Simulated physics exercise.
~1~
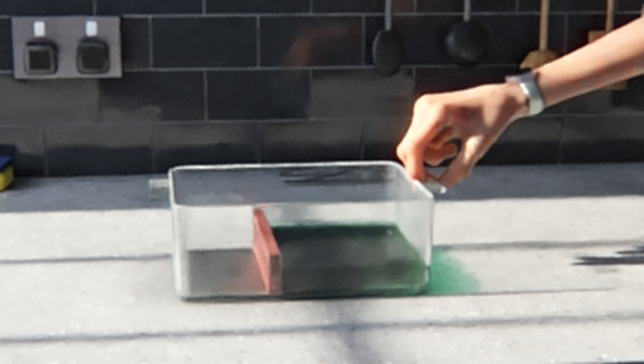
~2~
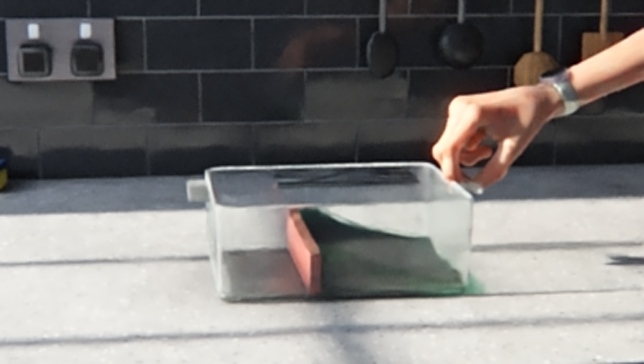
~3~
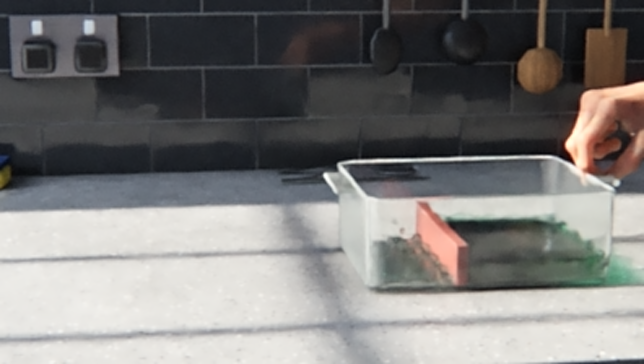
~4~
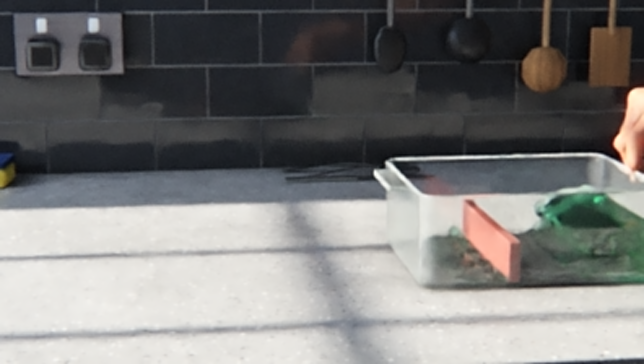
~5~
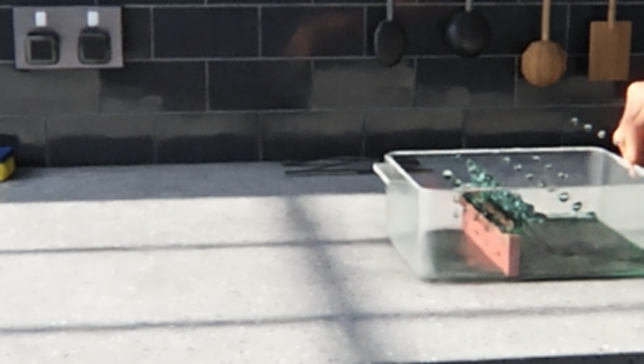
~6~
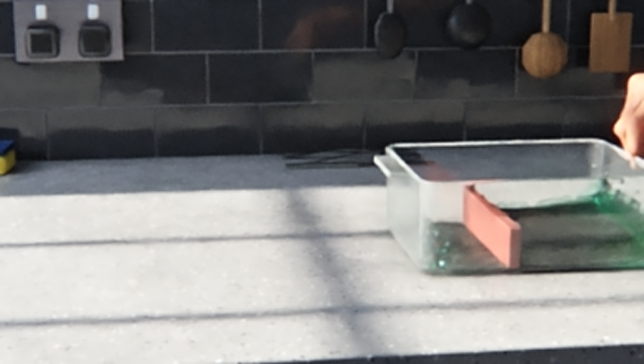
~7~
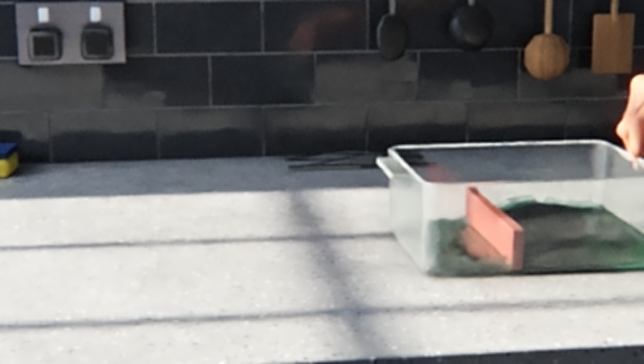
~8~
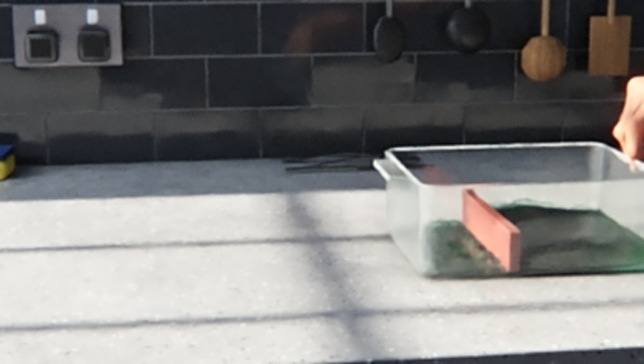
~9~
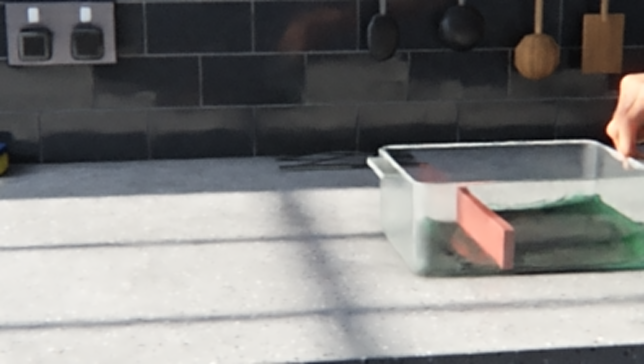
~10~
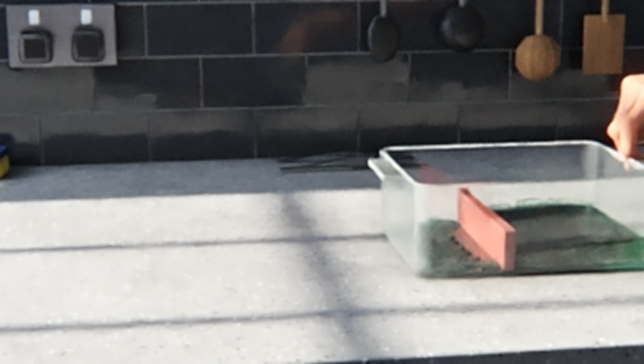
A hand pulls a clear divided tub right, and green water splashes over its low wall.
